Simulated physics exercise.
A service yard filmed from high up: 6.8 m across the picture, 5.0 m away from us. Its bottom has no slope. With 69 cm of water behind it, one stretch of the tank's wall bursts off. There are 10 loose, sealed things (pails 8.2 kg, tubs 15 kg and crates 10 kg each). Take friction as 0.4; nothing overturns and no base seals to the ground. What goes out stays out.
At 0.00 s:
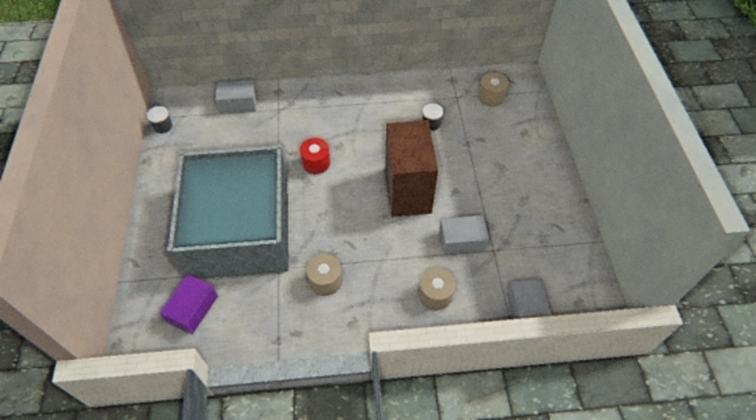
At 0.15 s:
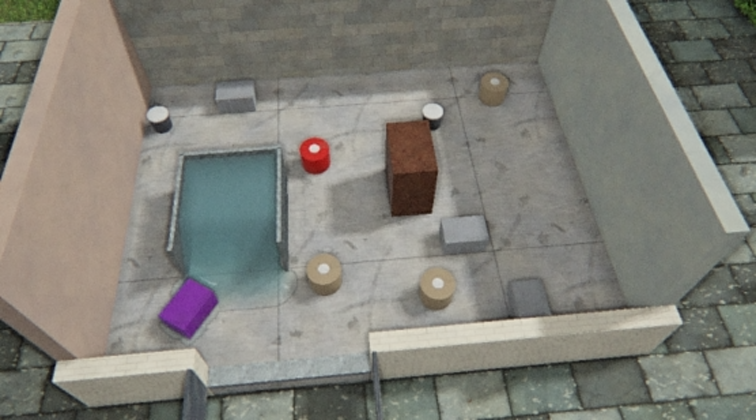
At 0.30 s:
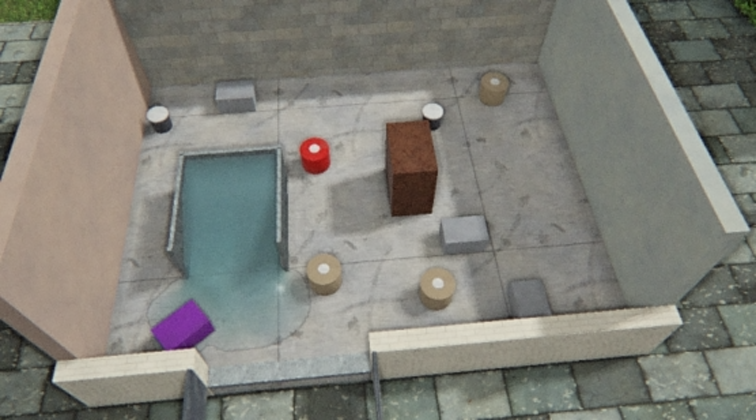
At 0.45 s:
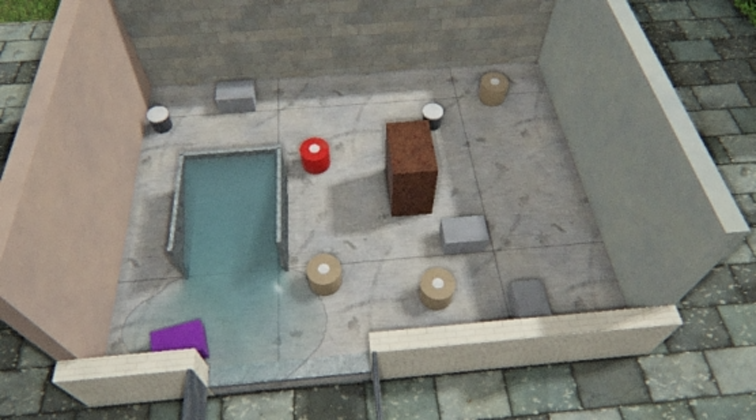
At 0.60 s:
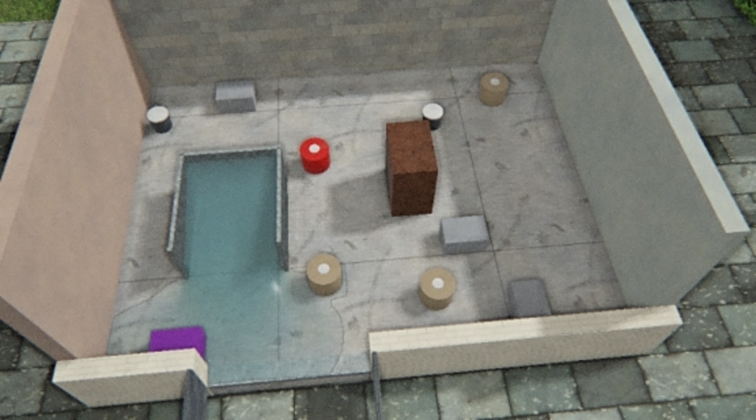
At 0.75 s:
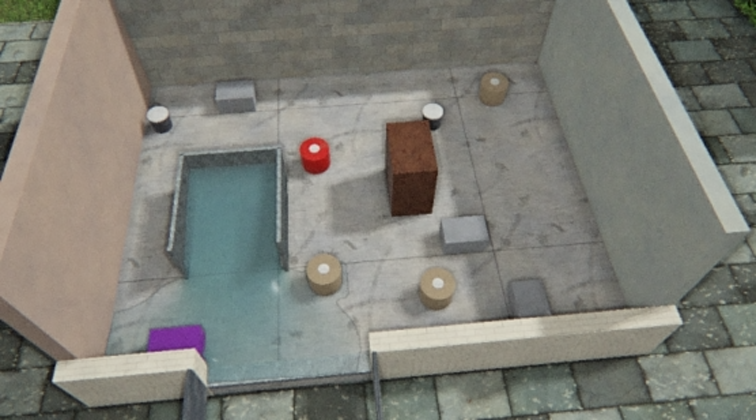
The clip shows a walled yard from above, where the near side of a water-filled tank opens and water spreads across the floor, pushing a purple crate toward the low front wall while the other objects stay in place.
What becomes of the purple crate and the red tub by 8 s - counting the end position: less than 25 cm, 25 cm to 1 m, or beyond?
Purple crate ends far away; red tub stays put.
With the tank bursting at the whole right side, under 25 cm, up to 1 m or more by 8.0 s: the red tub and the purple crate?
Then the red tub moves a short way, the purple crate holds its place.
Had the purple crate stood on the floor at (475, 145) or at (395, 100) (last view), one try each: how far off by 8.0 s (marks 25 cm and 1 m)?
In turn: It holds its place; it barely shifts.
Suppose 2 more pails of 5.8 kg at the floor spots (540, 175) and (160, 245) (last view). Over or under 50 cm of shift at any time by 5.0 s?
In turn: Less, past it.
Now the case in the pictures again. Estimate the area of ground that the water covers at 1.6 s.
About 7.0 m2.
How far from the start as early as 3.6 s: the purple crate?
About 200 cm.
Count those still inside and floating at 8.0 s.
At that moment 0.
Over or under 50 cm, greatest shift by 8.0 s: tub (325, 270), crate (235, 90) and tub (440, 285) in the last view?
In turn: Less, over, short of it.
After 1.6 s the purple crate is near (121, 337), 0.8 m from its start, afloat; the red tub is near (314, 149), 0.0 m from its start, aground; 0 of 10 are out; 1 afloat.
After 3.6 s the purple crate is near (167, 172), 2.1 m from its start, afloat; the red tub is near (314, 149), 0.0 m from its start, aground; 0 of 10 are out; 1 afloat.
After 5.6 s the purple crate is near (199, 104), 3.4 m from its start, afloat; the red tub is near (314, 149), 0.0 m from its start, aground; 0 of 10 are out; 1 afloat.
After 8.0 s the purple crate is near (245, 130), 2.9 m from its start, aground; the red tub is near (314, 149), 0.0 m from its start, aground; 0 of 10 are out; 0 afloat.
